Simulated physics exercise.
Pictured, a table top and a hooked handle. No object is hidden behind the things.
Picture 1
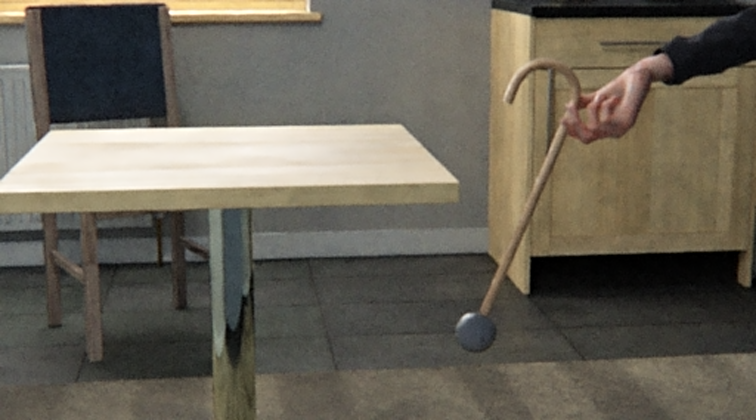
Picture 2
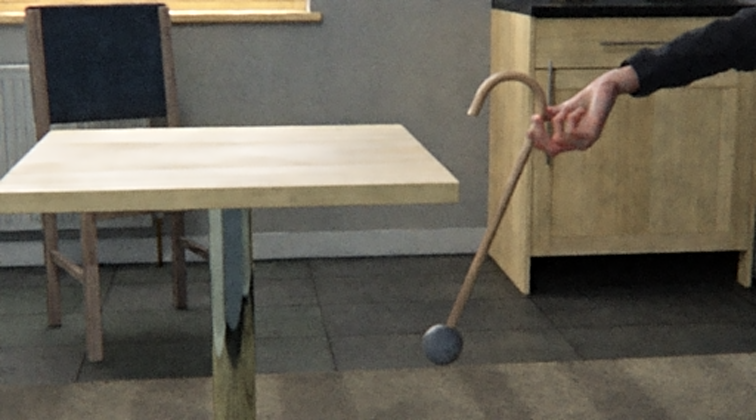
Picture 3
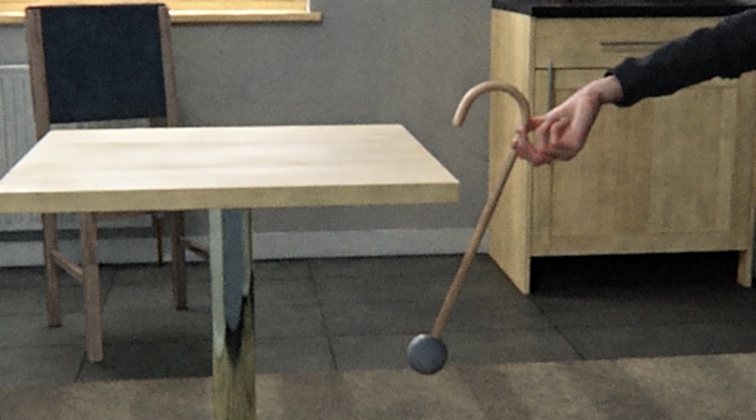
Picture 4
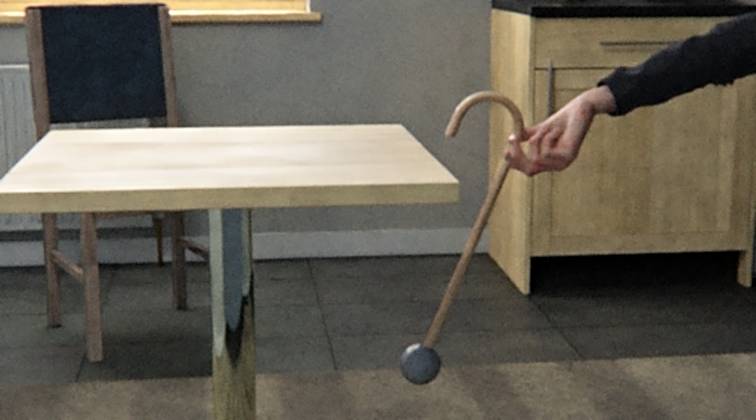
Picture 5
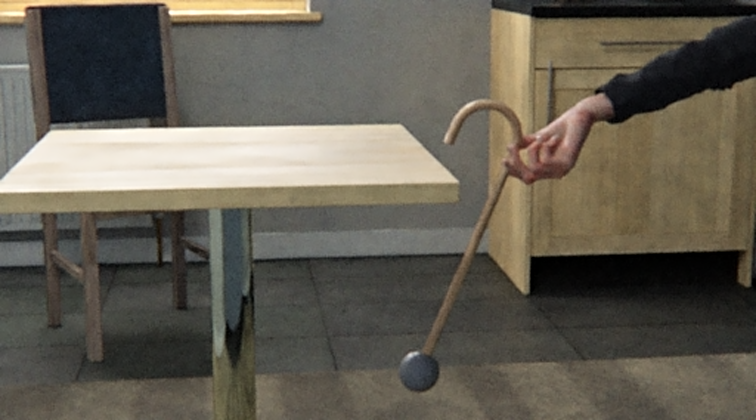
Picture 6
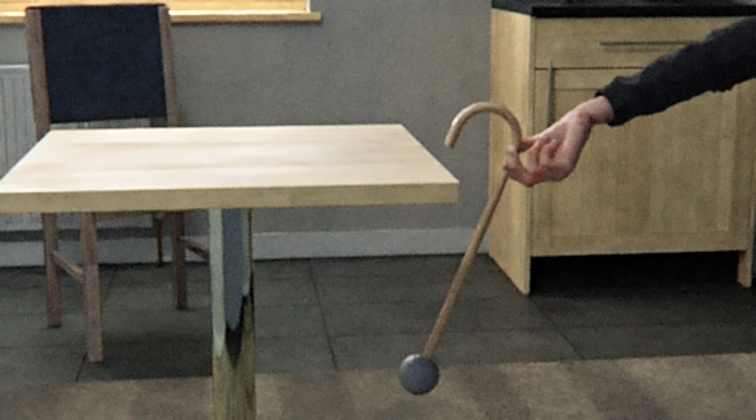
In a kitchen, a hand moving a hooked wooden stick with a grey ball end down and left beside a table, then holding still.
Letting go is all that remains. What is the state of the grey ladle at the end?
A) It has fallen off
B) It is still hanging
A.
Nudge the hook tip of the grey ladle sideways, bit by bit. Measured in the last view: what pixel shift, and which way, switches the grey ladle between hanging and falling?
Move it 24 pixels left.
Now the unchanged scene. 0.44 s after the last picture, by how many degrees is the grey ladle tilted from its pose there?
Near 20 degrees.
Then, 0.44 s later than the last frame, grey ladle dropping.
When it is over, the grey ladle slips off.
